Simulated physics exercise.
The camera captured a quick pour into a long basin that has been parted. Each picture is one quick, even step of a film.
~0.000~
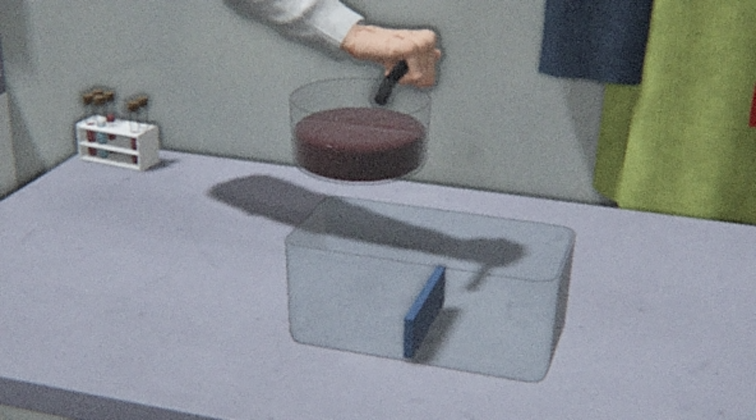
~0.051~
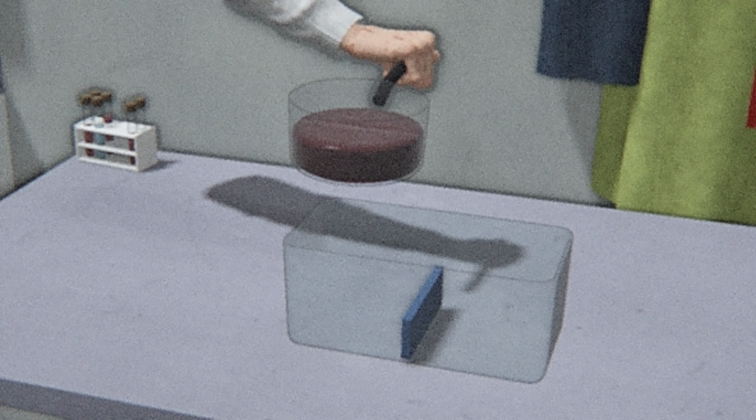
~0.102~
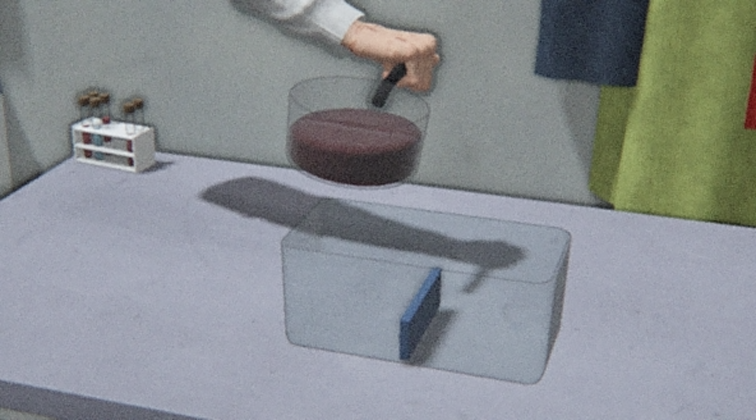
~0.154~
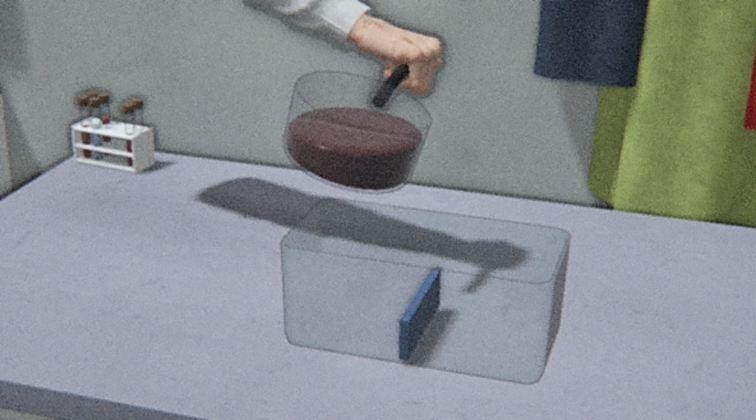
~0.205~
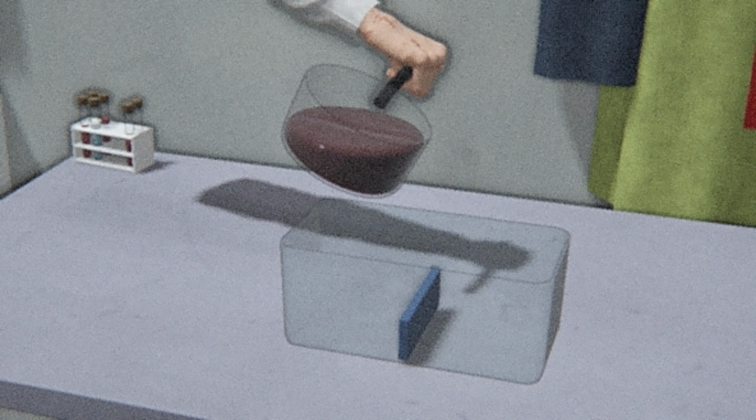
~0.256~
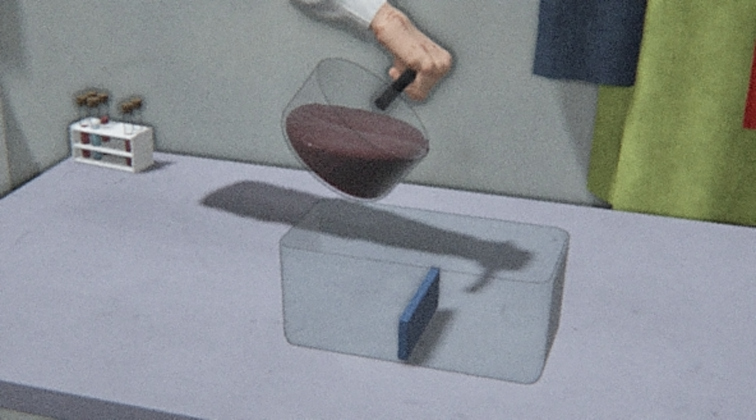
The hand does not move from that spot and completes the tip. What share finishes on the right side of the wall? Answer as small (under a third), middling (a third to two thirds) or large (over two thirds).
Large, over two thirds.
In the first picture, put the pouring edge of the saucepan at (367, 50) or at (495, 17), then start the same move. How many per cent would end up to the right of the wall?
First try: About 20 %; second try: About 70 %.
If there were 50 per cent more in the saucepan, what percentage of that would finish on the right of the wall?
80 %.
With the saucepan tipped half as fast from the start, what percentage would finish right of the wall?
About 90 per cent would end up there.
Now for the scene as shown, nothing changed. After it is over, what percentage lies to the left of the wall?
Some 10 parts in a hundred.
A moment on, the saucepan is tipped on its side and 35 per cent is still to pour, 0 is left of the wall and 28 right of it.
Next, the saucepan is tipped on its side and 15 per cent is still to pour, 6 is left of the wall and 73 right of it.
Then the saucepan is tipped on its side and 5 per cent is still to pour, 10 is left of the wall and 82 right of it.
Later the saucepan is tipped on its side and 2 per cent is still to pour, 10 is left of the wall and 87 right of it.
At rest 12 per cent lies left of the wall, 87 right of it and 1 outside.
